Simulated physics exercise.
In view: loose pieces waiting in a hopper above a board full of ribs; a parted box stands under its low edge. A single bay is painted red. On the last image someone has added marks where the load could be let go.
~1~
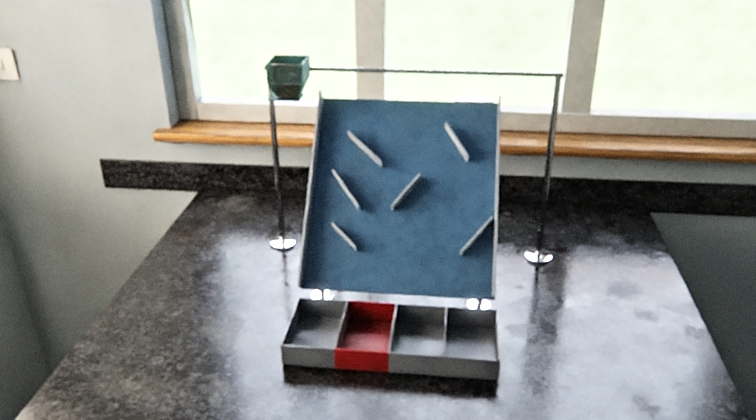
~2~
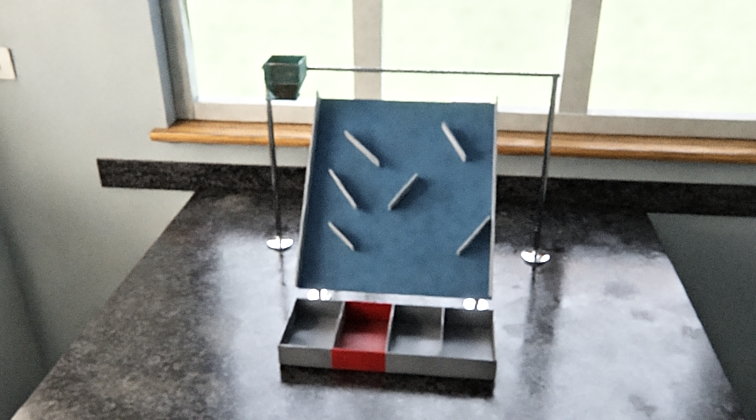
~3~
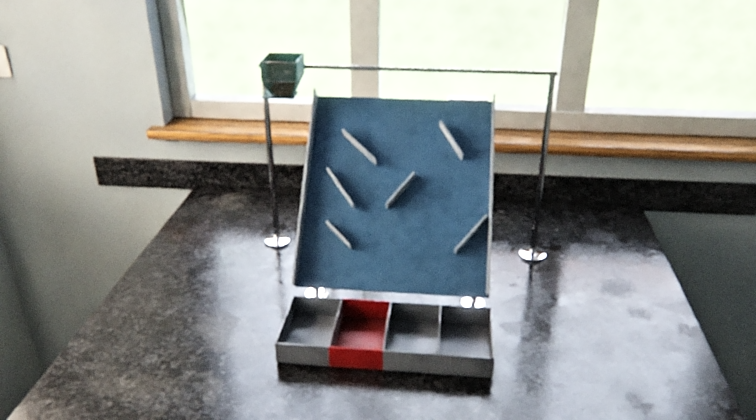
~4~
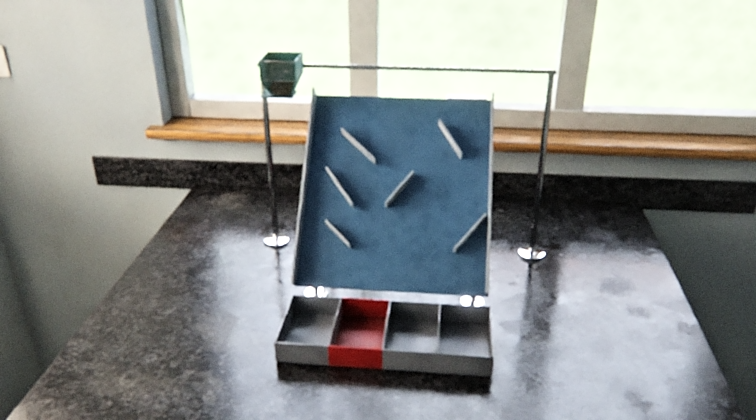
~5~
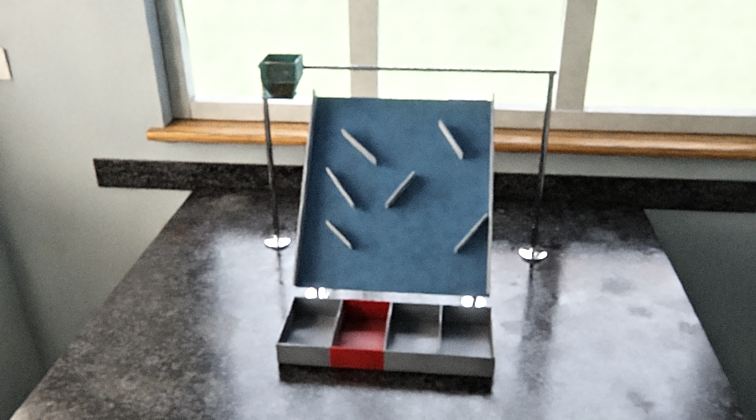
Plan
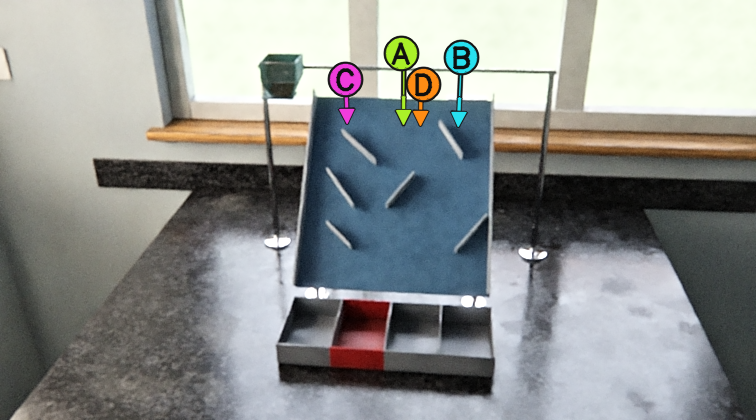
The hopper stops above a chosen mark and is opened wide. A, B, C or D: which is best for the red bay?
I would pick mark A.
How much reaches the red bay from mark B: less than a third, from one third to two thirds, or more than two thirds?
Less than a third.
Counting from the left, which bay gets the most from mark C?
It is the second one.
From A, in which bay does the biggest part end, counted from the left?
It is the second one.
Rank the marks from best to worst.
The order is A, C, D, B.
On the marked copy, mark A meets the board at (403, 119); mark B meets the board at (458, 121); mark C meets the board at (347, 118); mark D meets the board at (420, 120).
If A is chosen, the bulk in the red bay, close to a quarter in other bays.
If B is chosen, none at all in the red bay, all but a few in other bays, a small share held on the board.
If C is chosen, close to half in the red bay, close to a third in other bays, a small share outside the box.
If D is chosen, close to a quarter in the red bay, close to two thirds in other bays, only a few outside the box.
